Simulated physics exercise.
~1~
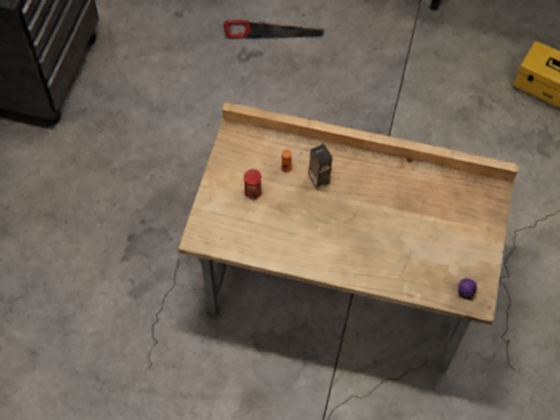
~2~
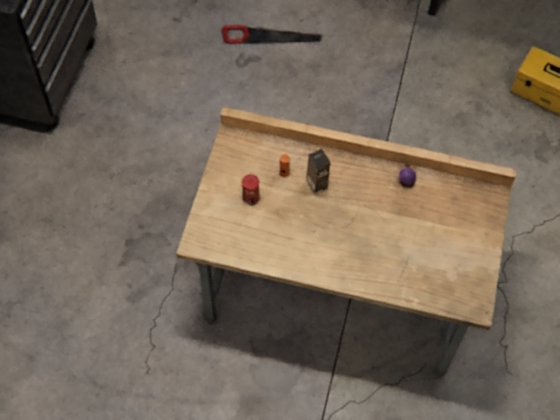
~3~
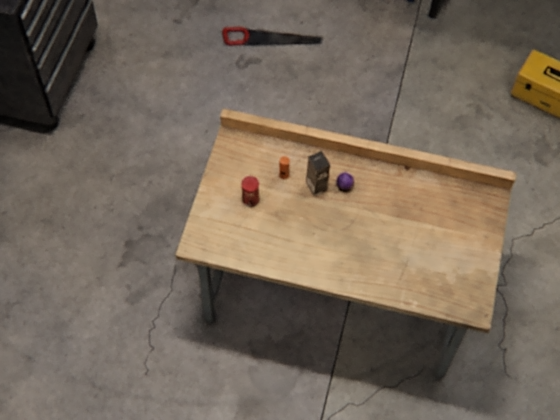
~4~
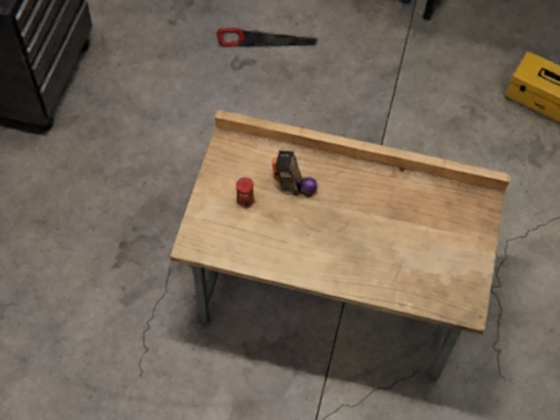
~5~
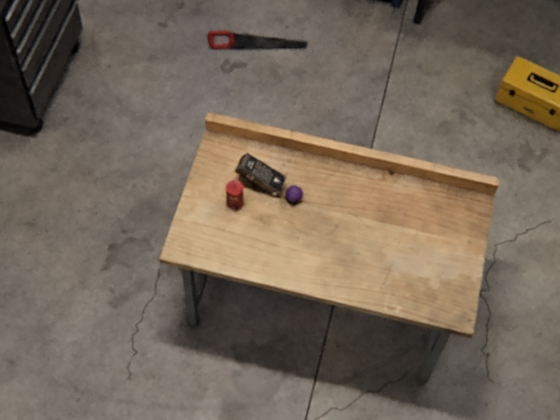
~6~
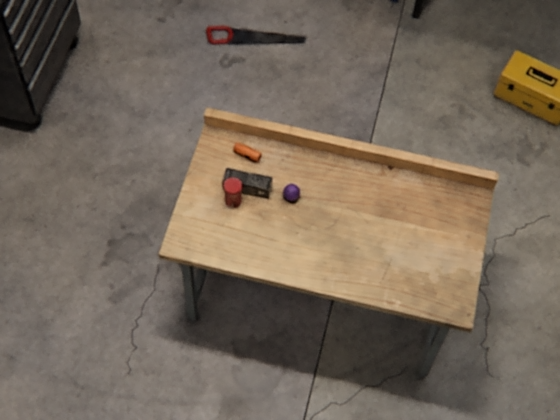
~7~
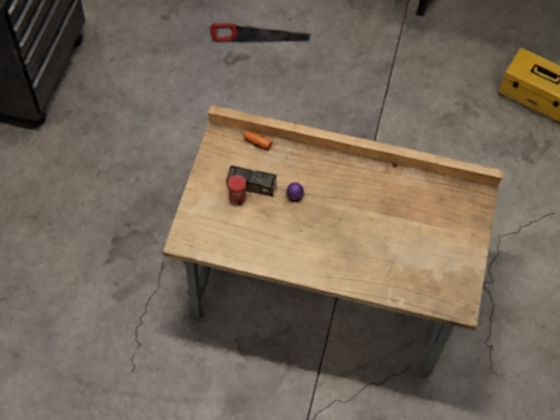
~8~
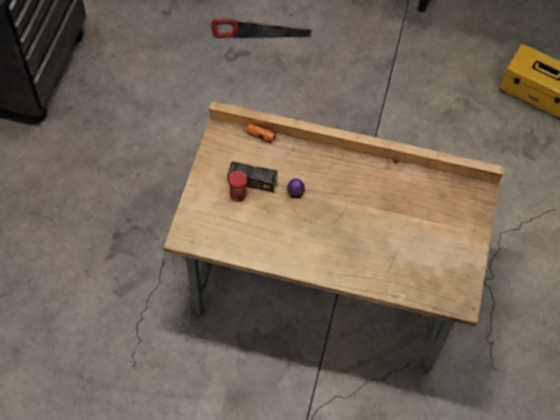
To begin with, a wooden workbench with a raised rail along its far side holds a red tin, a small orange shaker and a black carton, while a purple ball sits near the right corner. The ball travels up toward the rail, then heads left across the top. It meets the carton, which leans left against the shaker and topples. Both end up on their sides, the carton beside the red tin and the shaker rolling up toward the rail. The ball comes to rest just right of the fallen carton, and the red tin still stands in place.
